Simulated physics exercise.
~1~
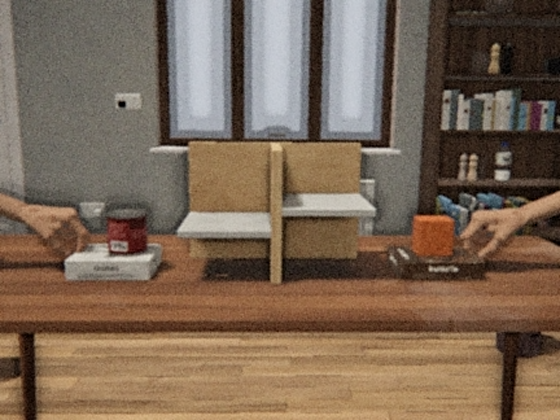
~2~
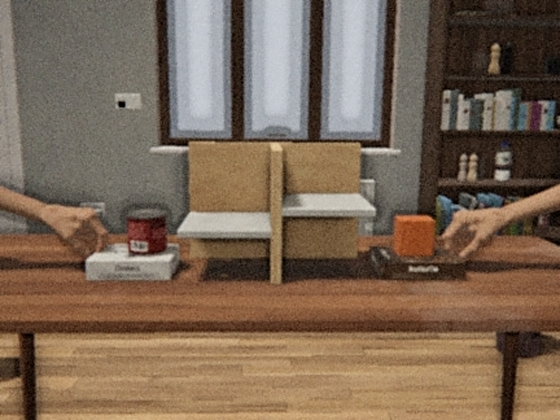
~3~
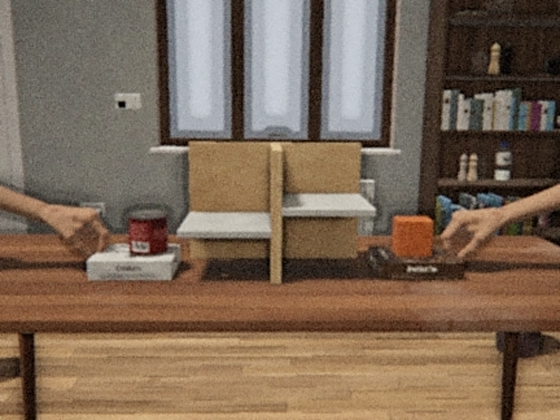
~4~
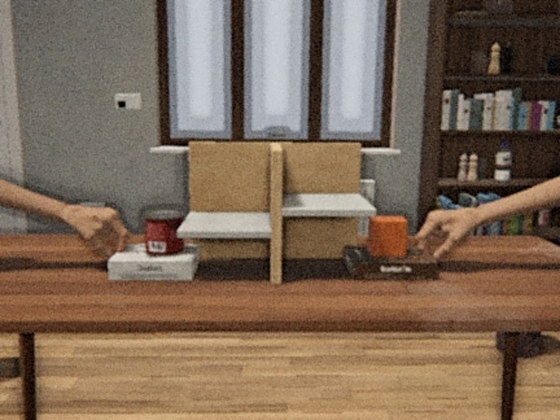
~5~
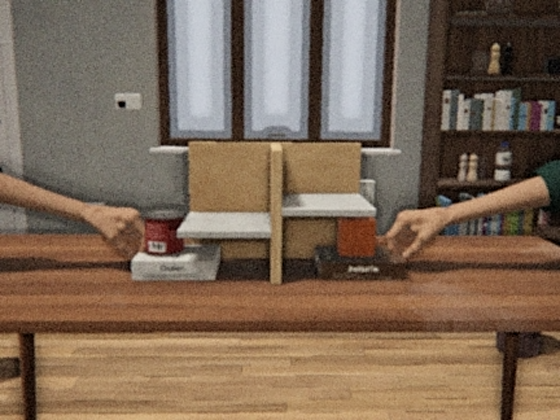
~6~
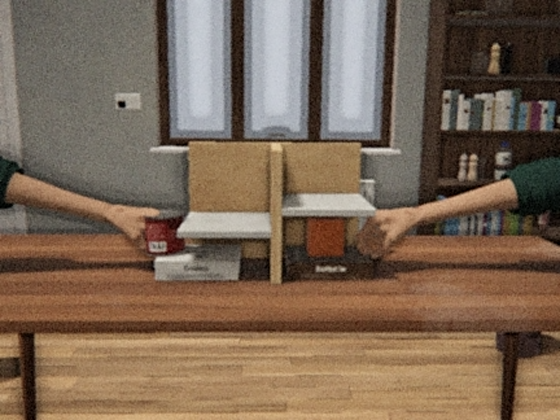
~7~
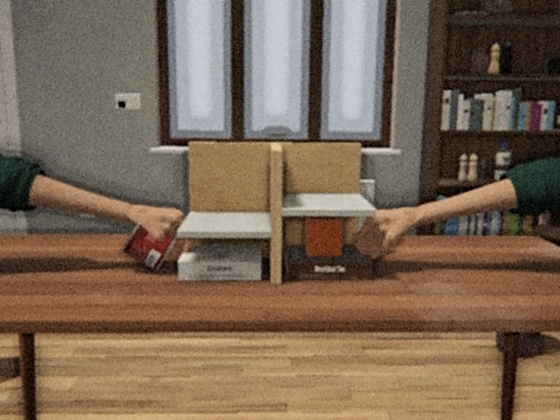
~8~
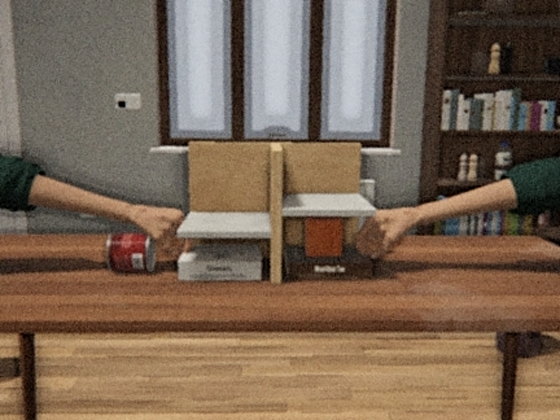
Two hands sliding packets inward beneath a stepped shelf, the orange block passing under while the red tin strikes and topples off.
